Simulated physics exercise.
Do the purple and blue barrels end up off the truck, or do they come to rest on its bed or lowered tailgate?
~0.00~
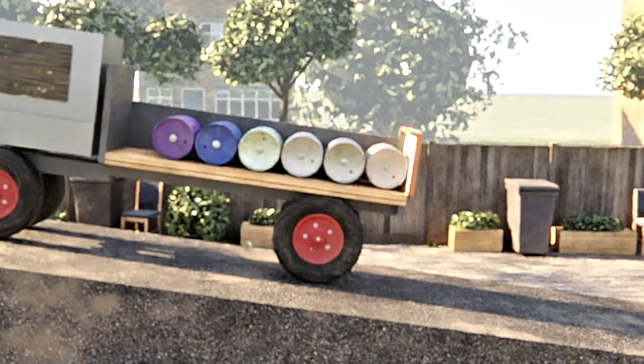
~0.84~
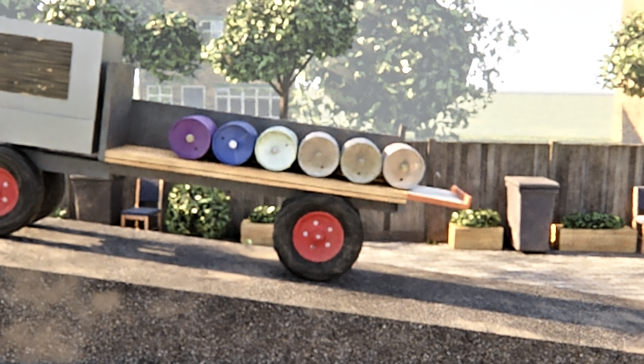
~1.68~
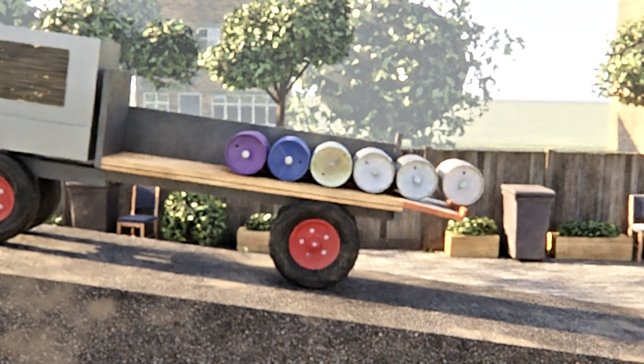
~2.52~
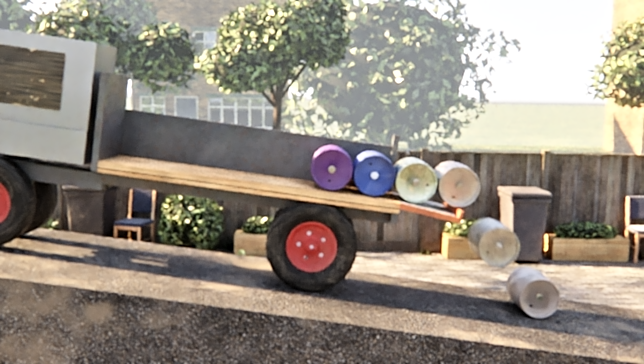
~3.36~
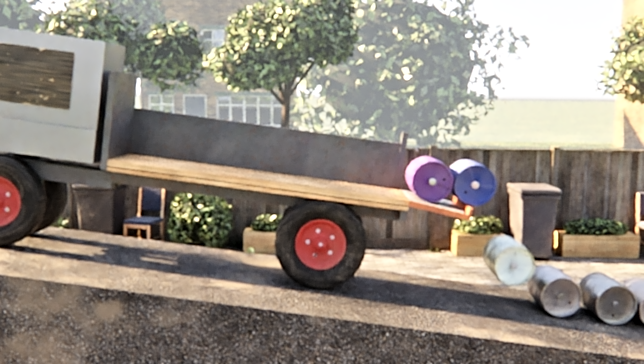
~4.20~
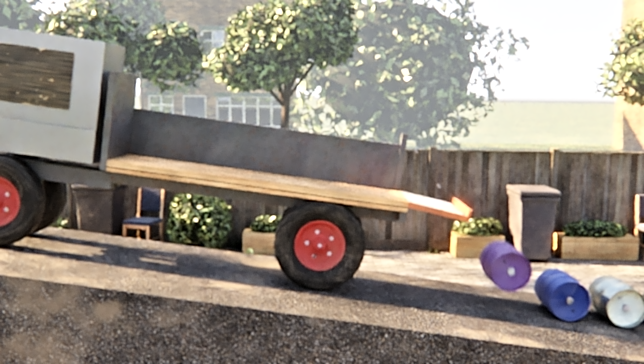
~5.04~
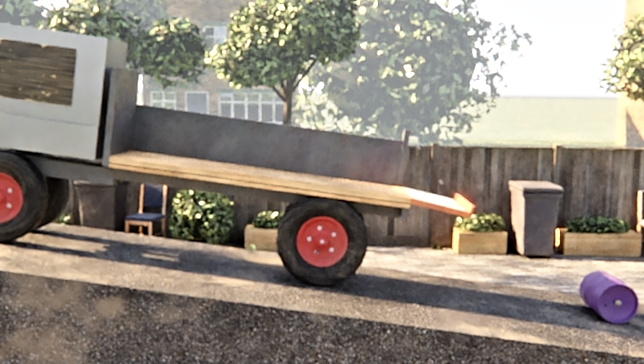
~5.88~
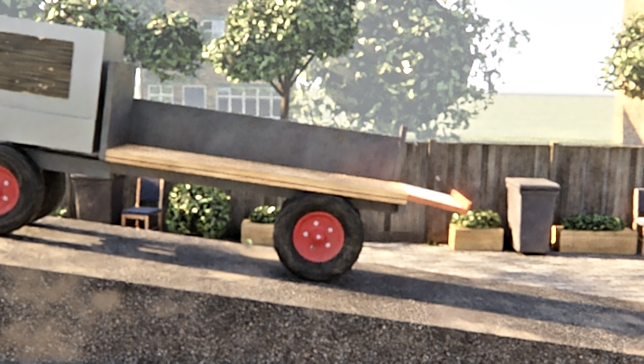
Both the purple barrel and the blue one end up off the truck, having dropped from the lowered tailgate onto the road.
